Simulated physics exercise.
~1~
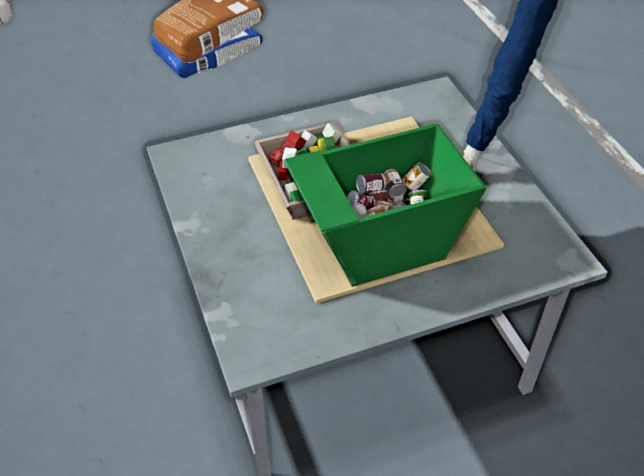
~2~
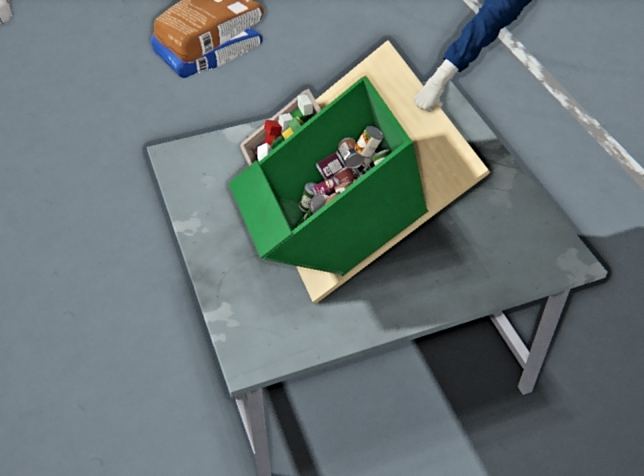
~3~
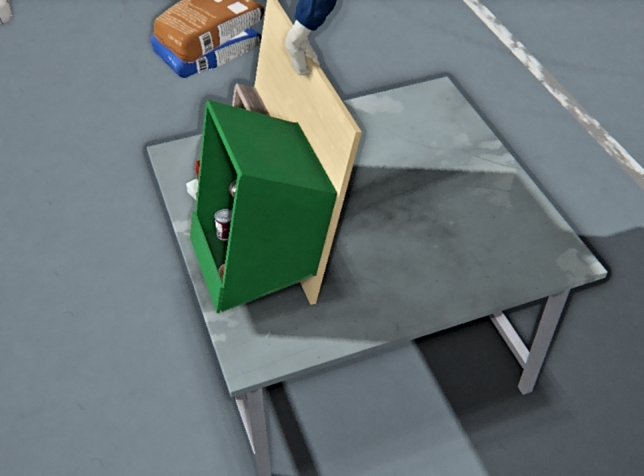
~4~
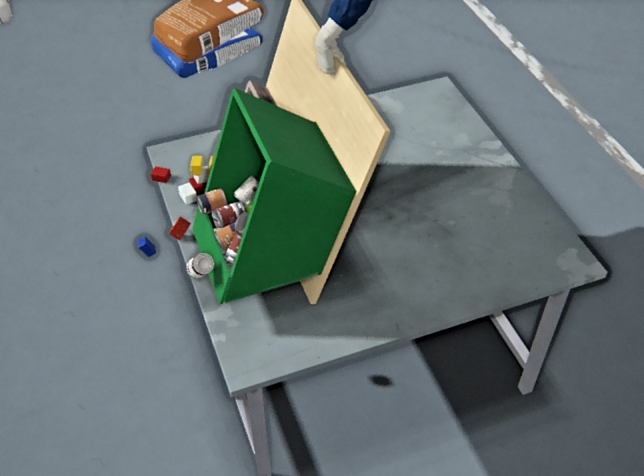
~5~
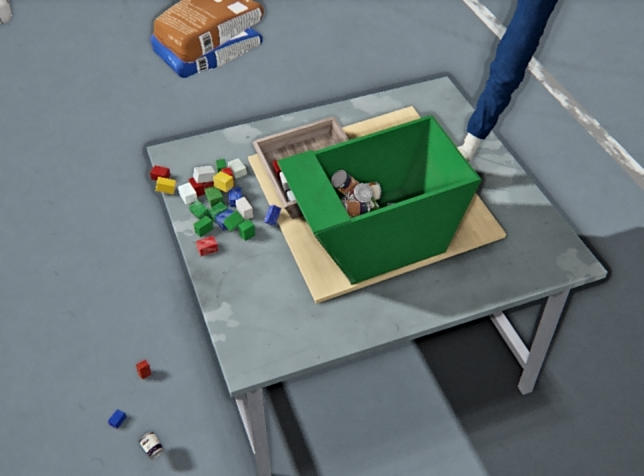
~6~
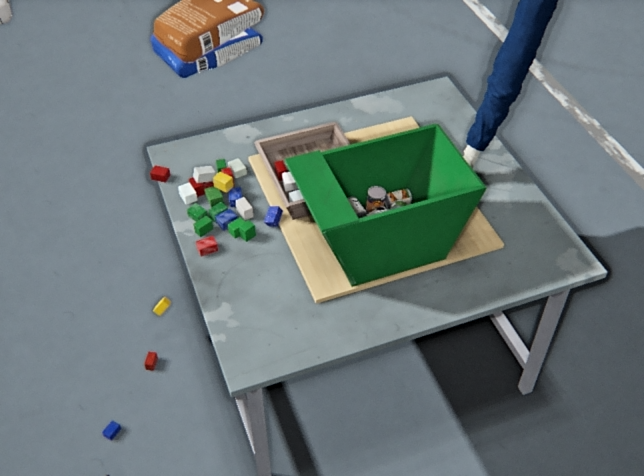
At first, a green container of small tins and a wooden container of colourful toy bricks sit on a pale board on a grey table, with a blue-sleeved hand at the board's right edge. The hand lifts that edge, and the board and both containers tip to the left. It rises until the board stands almost upright, then starts back down as bricks tumble out beside tins crowding the green container's opening. The hand lowers the board flat again. Bricks lie scattered across the table's left side and a few drop to the floor, as does a tin. Finally, most tins remain in the green container, while the wooden one keeps only a few bricks.
